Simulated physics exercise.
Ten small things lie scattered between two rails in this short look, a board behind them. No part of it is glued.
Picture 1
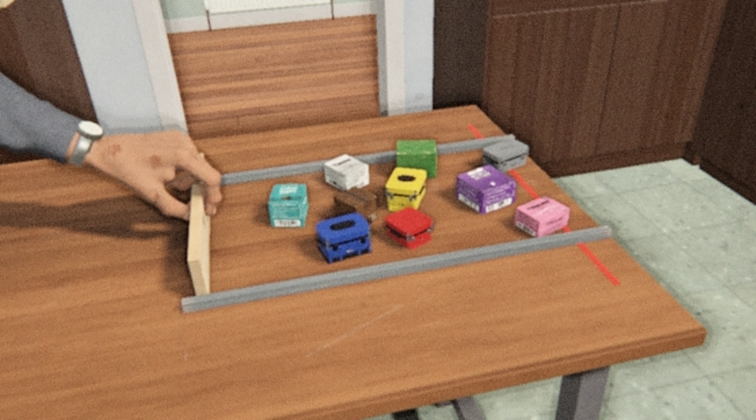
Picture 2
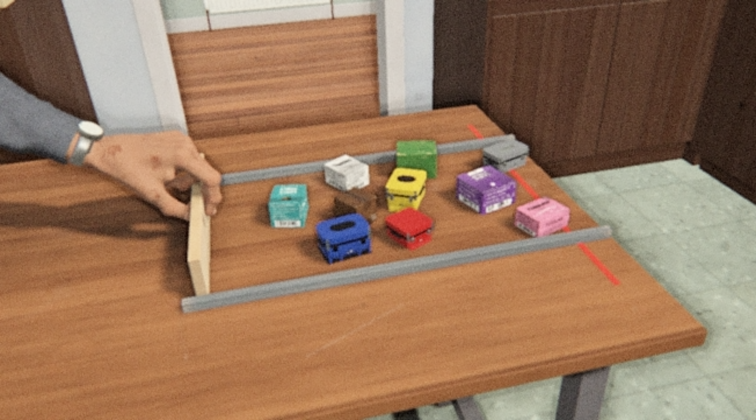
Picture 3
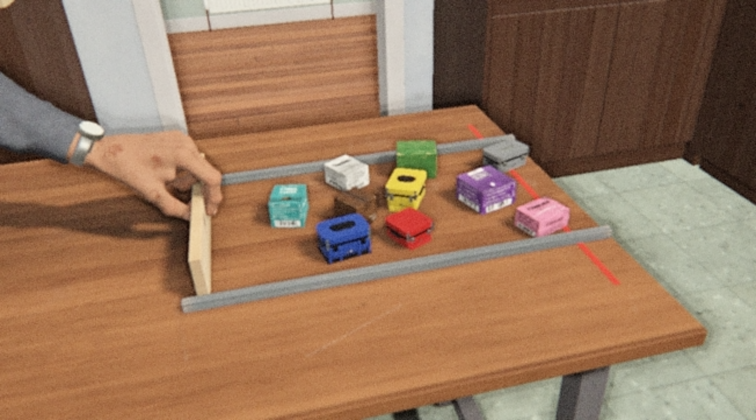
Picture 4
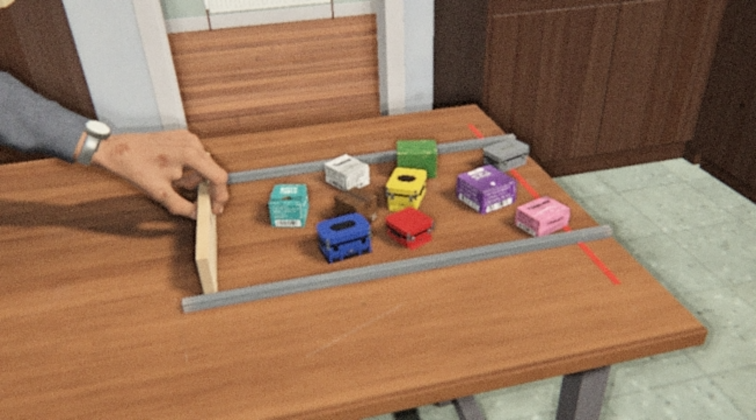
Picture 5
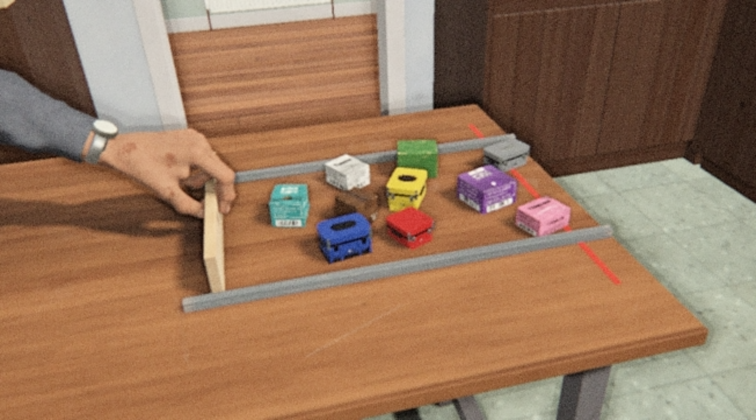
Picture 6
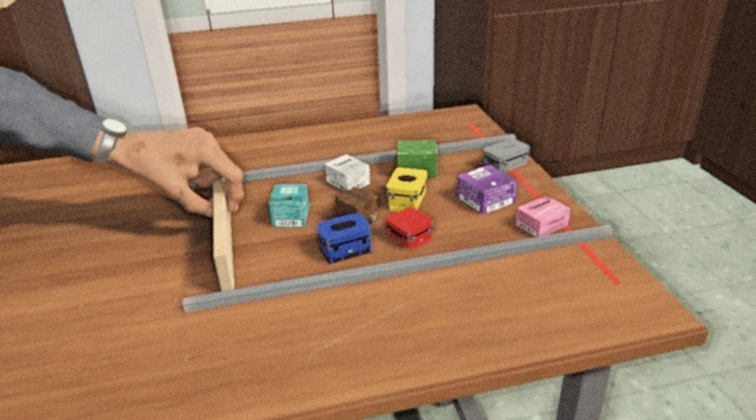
On a wooden table between two metal rails, small colourful boxes and cases lie scattered while a hand holds an upright board at the left; after staying still, the hand slides the board slightly right, the items remaining in place.
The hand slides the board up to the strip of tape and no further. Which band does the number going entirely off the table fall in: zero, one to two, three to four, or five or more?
It falls in the five or more band.
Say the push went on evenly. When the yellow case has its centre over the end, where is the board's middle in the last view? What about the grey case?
(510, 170) and then (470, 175), give or take.
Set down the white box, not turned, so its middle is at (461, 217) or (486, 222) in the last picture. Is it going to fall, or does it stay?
In the two tries the white box ends up below and ends up below, in that order.
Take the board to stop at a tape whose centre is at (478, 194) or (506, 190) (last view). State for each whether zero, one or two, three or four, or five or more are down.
One to two; three or four.
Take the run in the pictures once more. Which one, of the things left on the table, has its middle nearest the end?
The answer is the blue case.
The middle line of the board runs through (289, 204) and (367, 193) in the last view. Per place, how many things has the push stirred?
The counts are 1 and 6.
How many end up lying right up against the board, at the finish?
That number would be 4.
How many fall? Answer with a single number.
Result - number fallen: 6.
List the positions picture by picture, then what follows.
In the first frame, grey case (505, 157); pink box (542, 217); purple box (486, 189); board (201, 218); tape (527, 187).
In the second frame, pink box (542, 217); red case (409, 229).
In the third frame, purple box (486, 189); yellow case (407, 190).
In the fourth frame, grey case (505, 157); green block (417, 159).
In the fifth frame, pink box (543, 217); white box (347, 174).
In the sixth frame, grey case (506, 157); pink box (543, 217); purple box (487, 189); board (223, 215); tape (528, 186).
A little later, none off yet; grey case at rest near (506, 157); pink box at rest near (543, 217); purple box at rest near (487, 189).
Next, none off yet; grey case moving near (509, 157); pink box shifted a little near (563, 216); purple box shifted about its own width near (525, 188).
When it is over, the number that fall off is five or more; down, red case, yellow case, green block, purple box, pink box and grey case.
